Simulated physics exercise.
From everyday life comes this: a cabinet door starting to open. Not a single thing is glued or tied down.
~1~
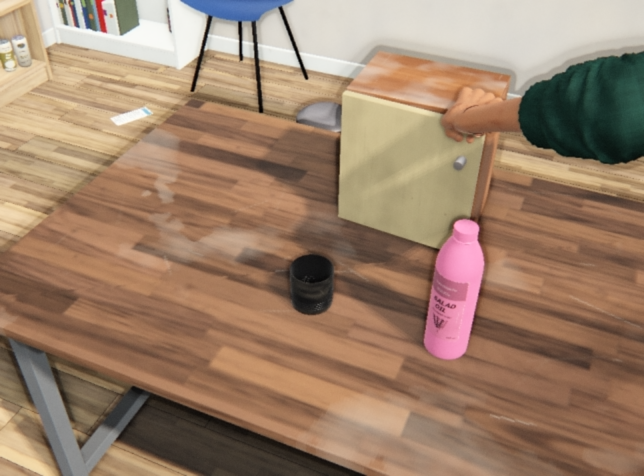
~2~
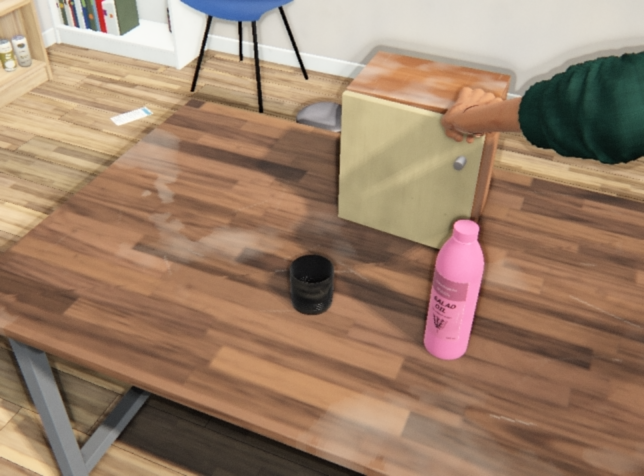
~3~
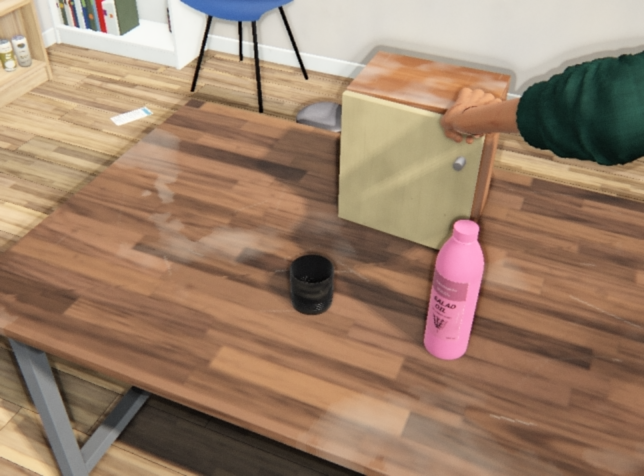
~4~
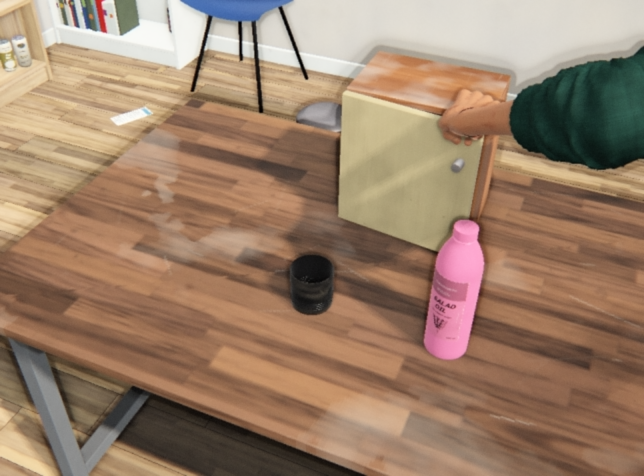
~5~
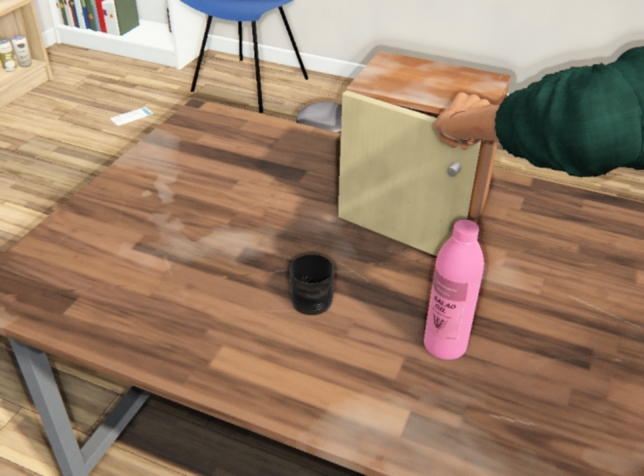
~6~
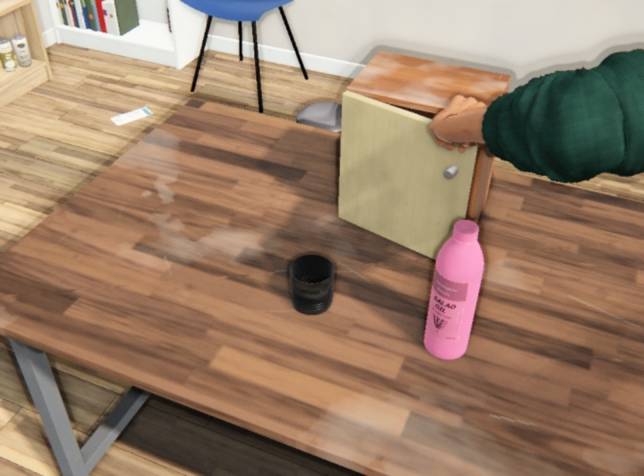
On a wooden table in a room with a blue chair and a bookshelf, a hand in a dark green sleeve grips the top of a small cabinet's pale door, behind a black cup and a pink bottle. The door barely shifts at first, then the hand pulls it slightly open.
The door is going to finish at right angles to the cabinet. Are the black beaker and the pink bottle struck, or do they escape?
As it turns out, the black beaker is struck, the pink bottle escapes.
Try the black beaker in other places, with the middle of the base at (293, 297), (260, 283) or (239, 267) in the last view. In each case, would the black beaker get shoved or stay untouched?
Taking the spots in the order given, it takes a hit; goes unhit; goes unhit.
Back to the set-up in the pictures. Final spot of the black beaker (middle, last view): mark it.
(265, 278).
Then, 1.76 s past the last view, door 75° open; black beaker travelled a little near (299, 284); pink bottle at rest near (455, 290).
Finally, the black beaker gets shoved, near (265, 278); the pink bottle stays untouched, near (455, 290).
